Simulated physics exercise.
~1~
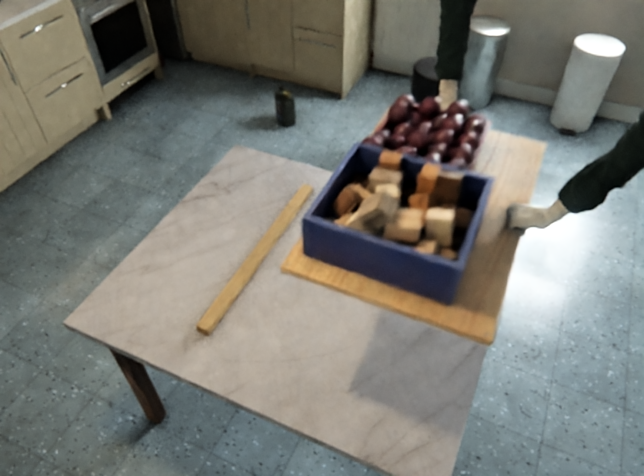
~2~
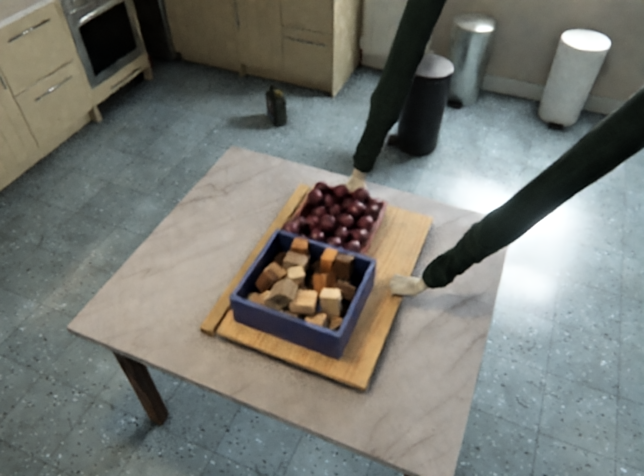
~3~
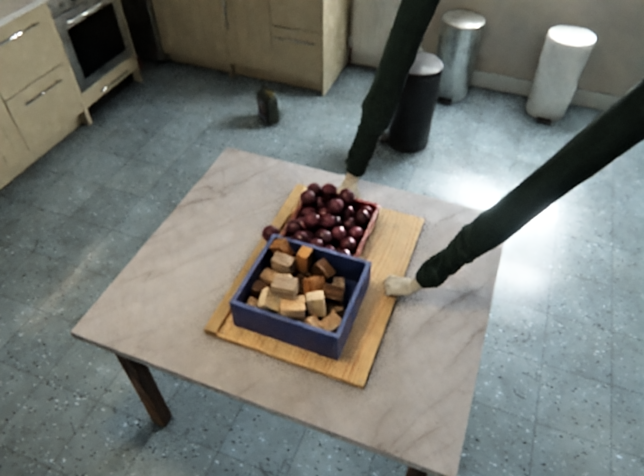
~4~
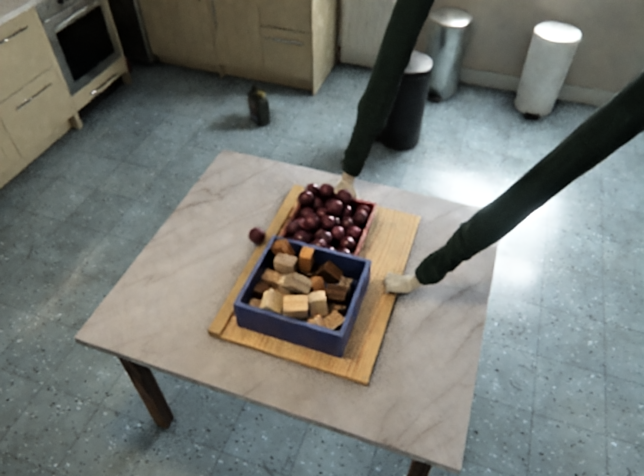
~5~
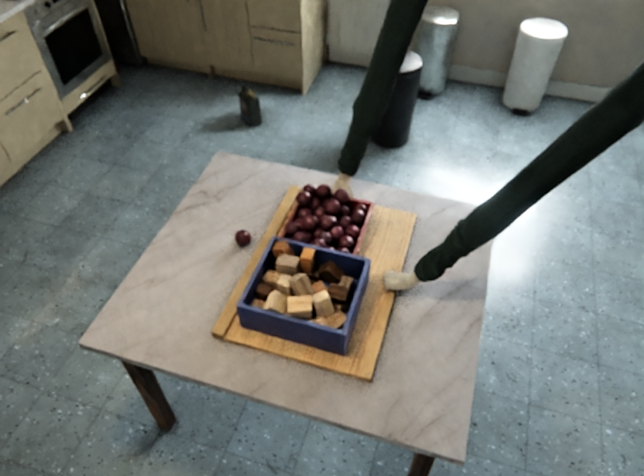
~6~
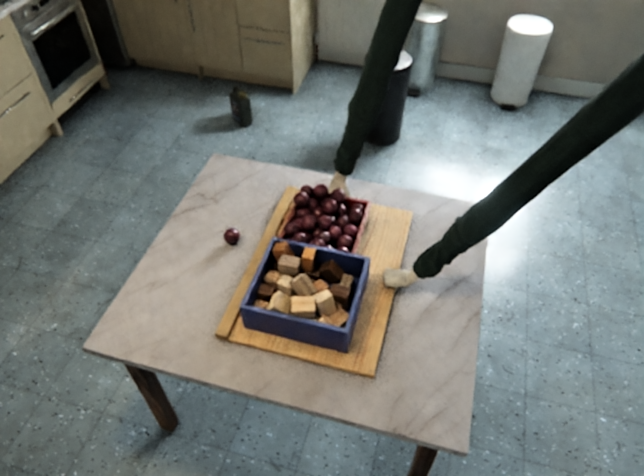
In a kitchen, arms slide a board of trays against a batten and one onion rolls out.
